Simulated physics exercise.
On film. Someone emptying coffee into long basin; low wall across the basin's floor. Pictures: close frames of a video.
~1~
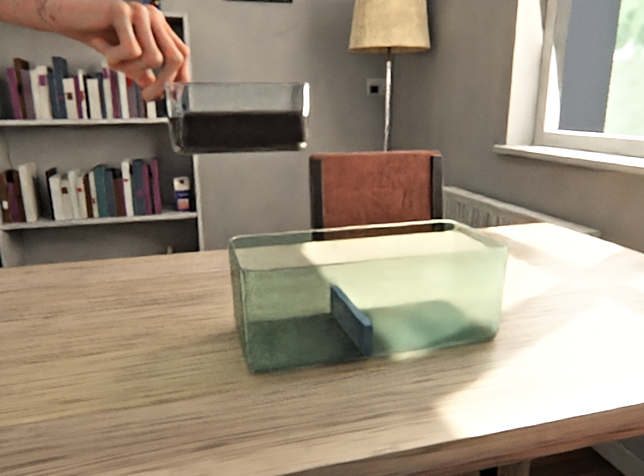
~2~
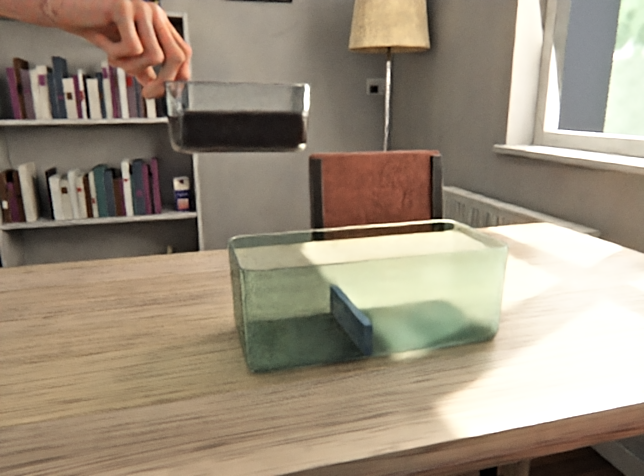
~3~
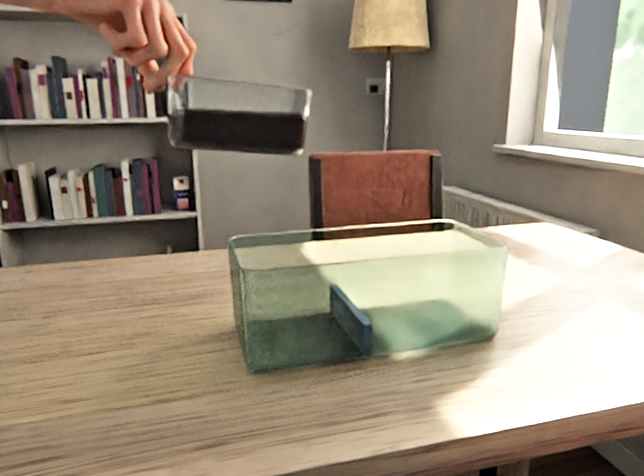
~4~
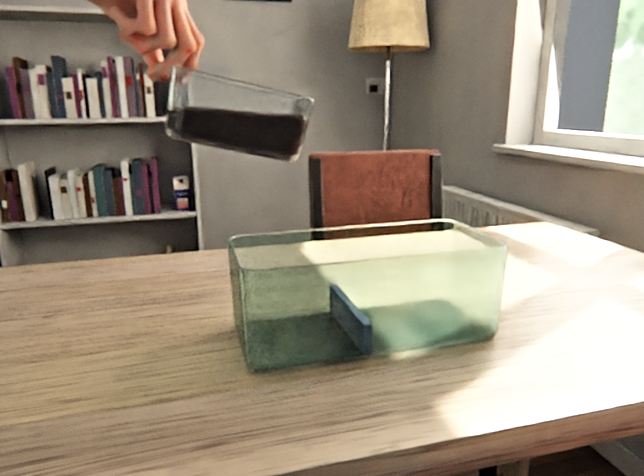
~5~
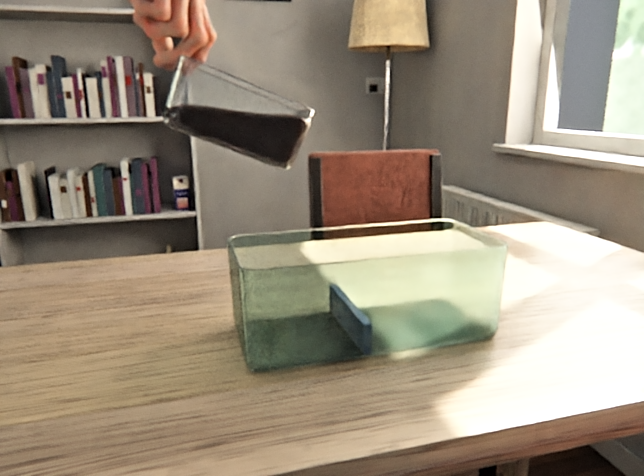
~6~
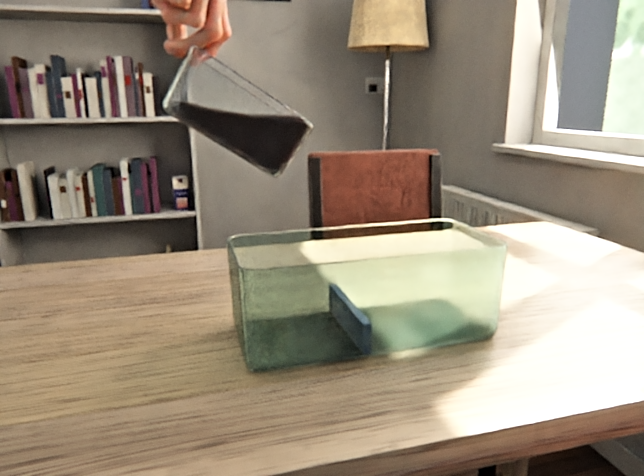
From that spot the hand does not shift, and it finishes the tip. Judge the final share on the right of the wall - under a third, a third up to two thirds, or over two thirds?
Middling share.
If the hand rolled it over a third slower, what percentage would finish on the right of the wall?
Close to 50 out of every hundred.
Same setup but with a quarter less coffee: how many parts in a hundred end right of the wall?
That share would be some 20 parts in a hundred.
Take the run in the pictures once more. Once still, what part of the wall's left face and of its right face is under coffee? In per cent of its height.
40 per cent for the left part, 20 for the right.
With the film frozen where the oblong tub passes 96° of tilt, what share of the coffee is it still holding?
15 per cent, roughly.
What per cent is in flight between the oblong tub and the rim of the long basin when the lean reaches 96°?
Around 40 percent.
A moment on, the oblong tub is tipped on its side and 17 per cent is still to pour, 15 is left of the wall and 26 right of it.
Next, the oblong tub is tipped right over and 3 per cent is still to pour, 48 is left of the wall and 42 right of it.
Then the oblong tub is tipped right over and 0 per cent is still to pour, 56 is left of the wall and 43 right of it.
Later the oblong tub is tipped right over and 0 per cent is still to pour, 56 is left of the wall and 43 right of it.
At rest 56 per cent lies left of the wall, 43 right of it and 1 outside.
